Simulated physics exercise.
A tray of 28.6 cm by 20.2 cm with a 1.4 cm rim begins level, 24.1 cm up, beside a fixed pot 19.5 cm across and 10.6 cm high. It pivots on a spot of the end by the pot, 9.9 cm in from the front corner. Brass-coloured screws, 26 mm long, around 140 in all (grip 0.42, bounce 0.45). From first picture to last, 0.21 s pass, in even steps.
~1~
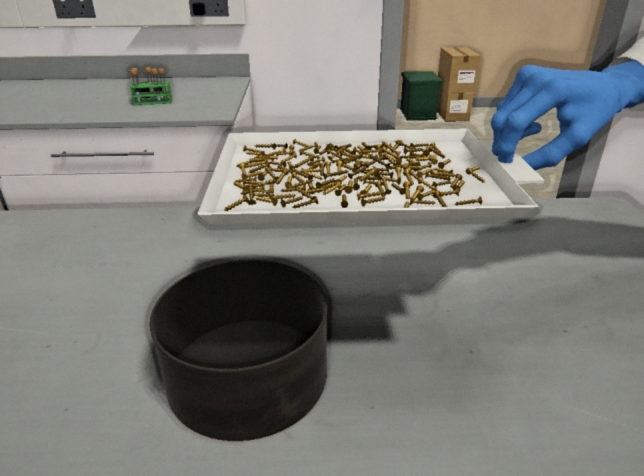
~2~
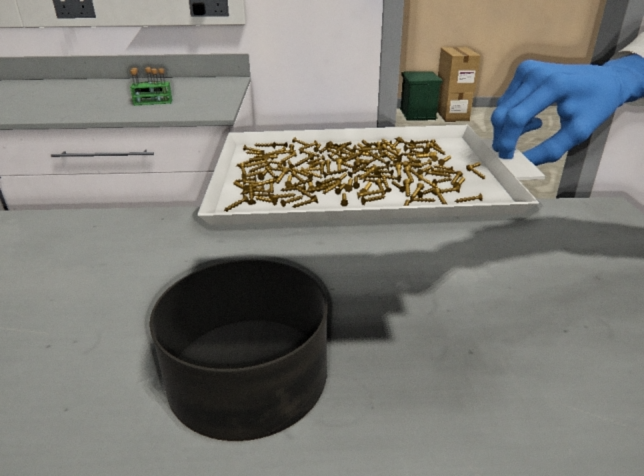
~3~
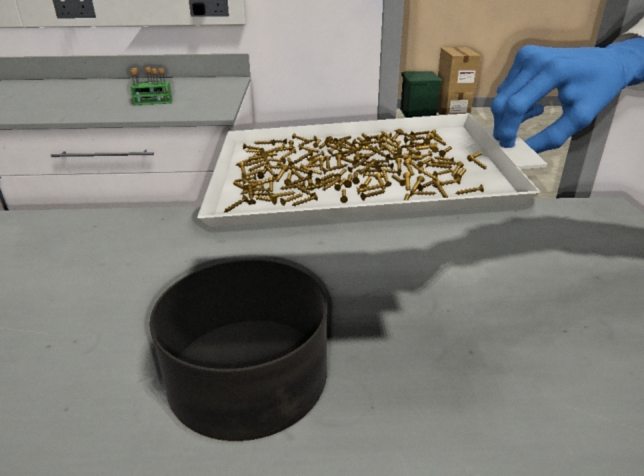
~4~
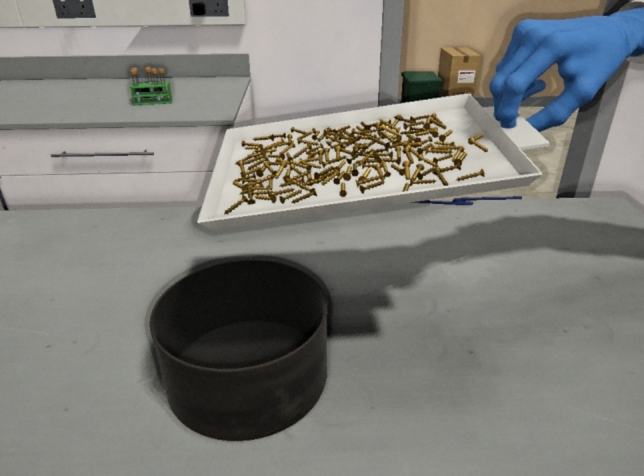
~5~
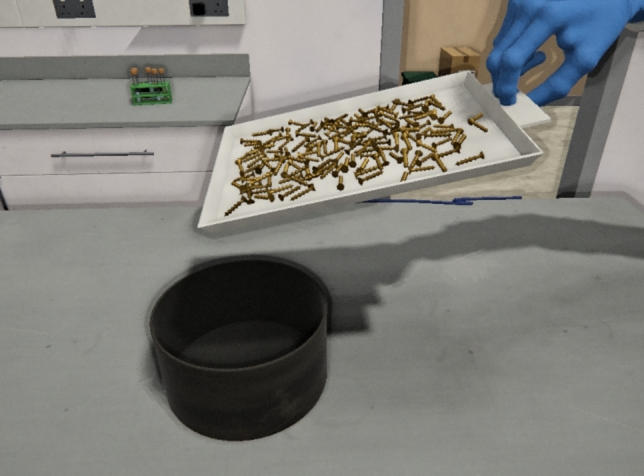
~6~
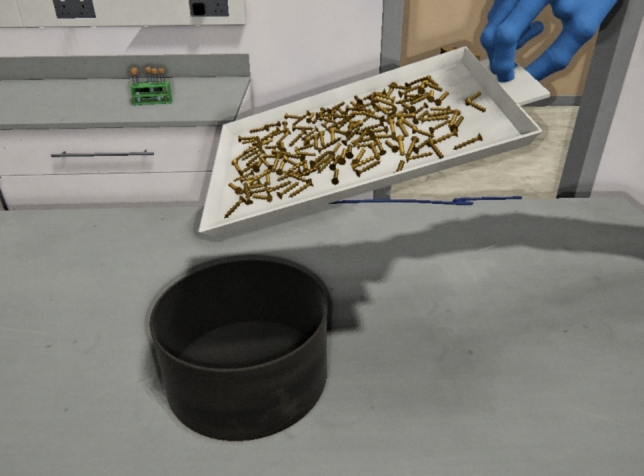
A blue-gloved hand raises the right end of a white tray of brass-coloured screws.
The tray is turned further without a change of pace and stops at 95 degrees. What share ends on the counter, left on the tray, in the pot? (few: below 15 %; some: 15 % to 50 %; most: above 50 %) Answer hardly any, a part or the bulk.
On the counter: A part; left on the tray: Hardly any; in the pot: The bulk.
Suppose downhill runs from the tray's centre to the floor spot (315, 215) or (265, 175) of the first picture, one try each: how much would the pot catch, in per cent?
Some 75 and 20 per cent.
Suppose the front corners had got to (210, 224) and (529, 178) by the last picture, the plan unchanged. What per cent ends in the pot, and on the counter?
Pot 90, counter 10.
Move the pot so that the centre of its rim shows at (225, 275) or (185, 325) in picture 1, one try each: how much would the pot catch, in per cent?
About 25 and 100 per cent.
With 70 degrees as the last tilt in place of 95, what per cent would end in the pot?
In that case some 60 per cent.
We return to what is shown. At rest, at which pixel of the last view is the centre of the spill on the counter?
At about (51, 467).
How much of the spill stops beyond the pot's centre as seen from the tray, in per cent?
Some 100 per cent.
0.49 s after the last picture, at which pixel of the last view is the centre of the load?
Near (180, 314).
Then, 0.29 s after the last picture, tilt 56 degrees; the tray holds 100 %, the pot 0 %.
Then, 0.49 s after the last picture, tilt 82 degrees; the tray holds 5 %, the pot 30 %.
Then, 0.80 s after the last picture, tilt 95 degrees; the tray holds 0 %, the pot 70 %.
In the end, counter 30 %, tray 0 %, pot 70 %.
